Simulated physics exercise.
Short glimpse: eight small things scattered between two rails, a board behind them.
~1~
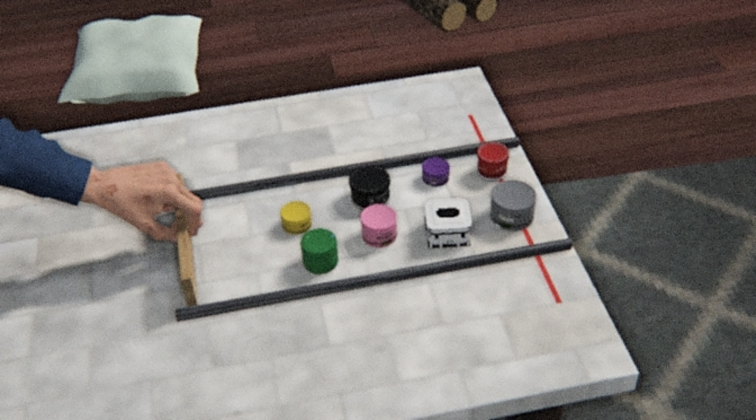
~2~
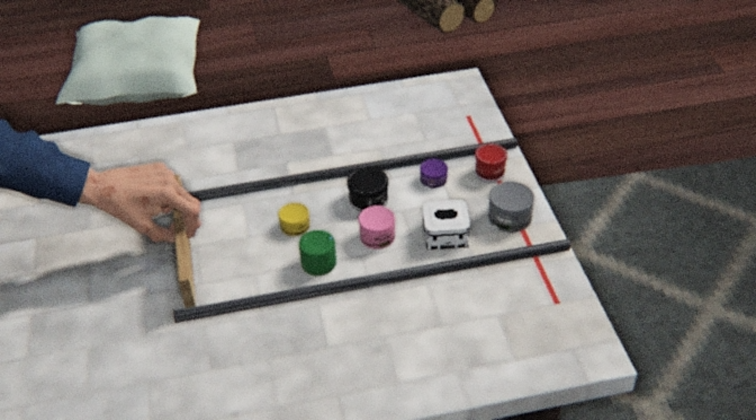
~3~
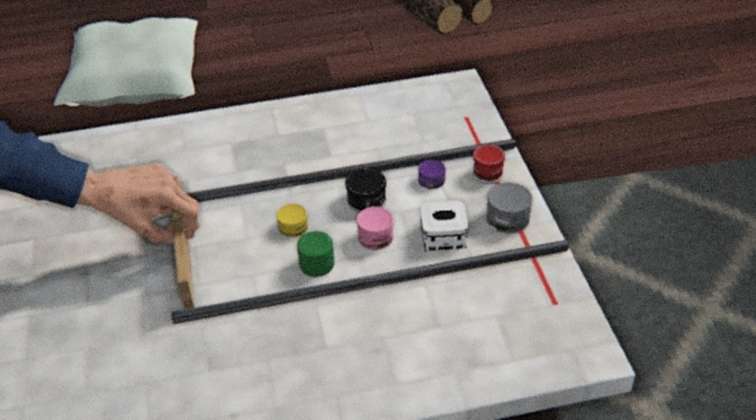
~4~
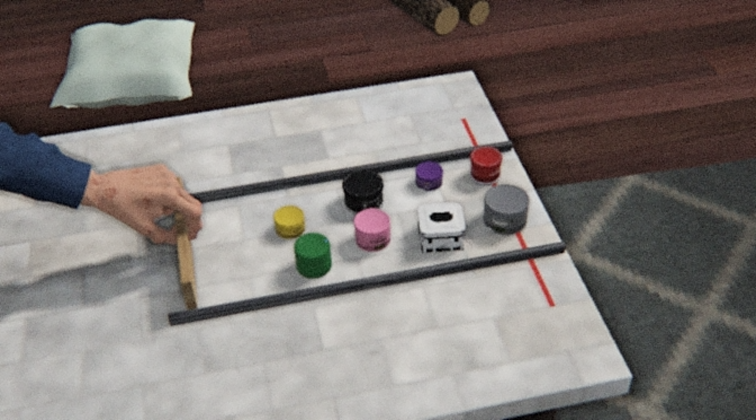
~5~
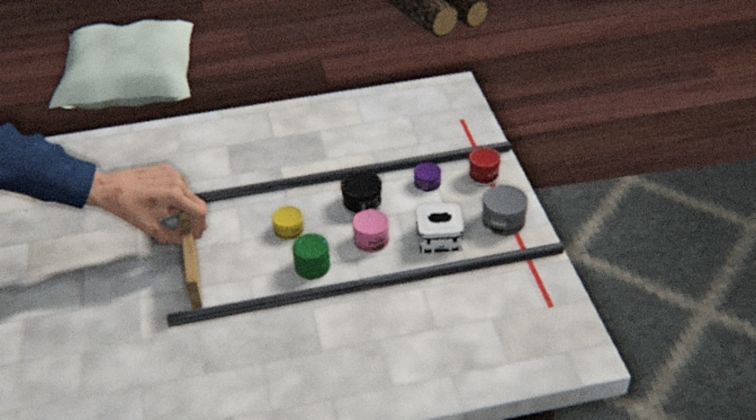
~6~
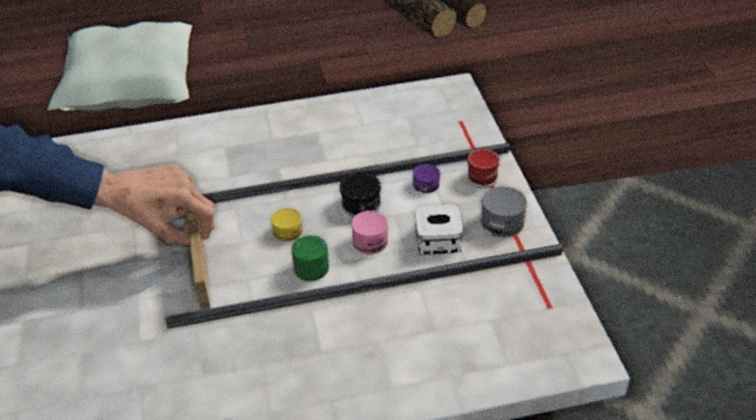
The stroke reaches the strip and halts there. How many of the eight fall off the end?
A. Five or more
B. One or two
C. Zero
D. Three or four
Three or four.
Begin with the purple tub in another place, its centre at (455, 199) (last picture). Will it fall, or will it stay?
In that case it plunges.
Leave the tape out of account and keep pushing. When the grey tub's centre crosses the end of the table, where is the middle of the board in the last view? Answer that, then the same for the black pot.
The middle is at (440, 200) when it's the grey tub, and at (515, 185) when it's the black pot.
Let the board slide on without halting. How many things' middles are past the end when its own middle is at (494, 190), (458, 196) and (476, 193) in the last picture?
Counts: 4, 2, 2.
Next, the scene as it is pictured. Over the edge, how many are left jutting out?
That would be 1.
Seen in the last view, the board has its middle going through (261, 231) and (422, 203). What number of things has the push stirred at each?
Well, it's 0 at the first one and 8 at the second.
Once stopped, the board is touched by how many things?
Result: 4 in all.
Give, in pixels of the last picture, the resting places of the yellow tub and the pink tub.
In the last picture the yellow tub sits around (509, 185) and the pink tub around (522, 203).
Early on, none off yet; red pot at rest near (483, 168); grey tub at rest near (503, 212); purple tub at rest near (426, 179).
A while later, none off yet; red pot travelled about its own width near (517, 165); grey tub travelled about its own width near (551, 204); purple tub travelled well along near (487, 170).
Finally, the number that fall off is three or four; lost, white case, purple tub, grey tub and red pot.
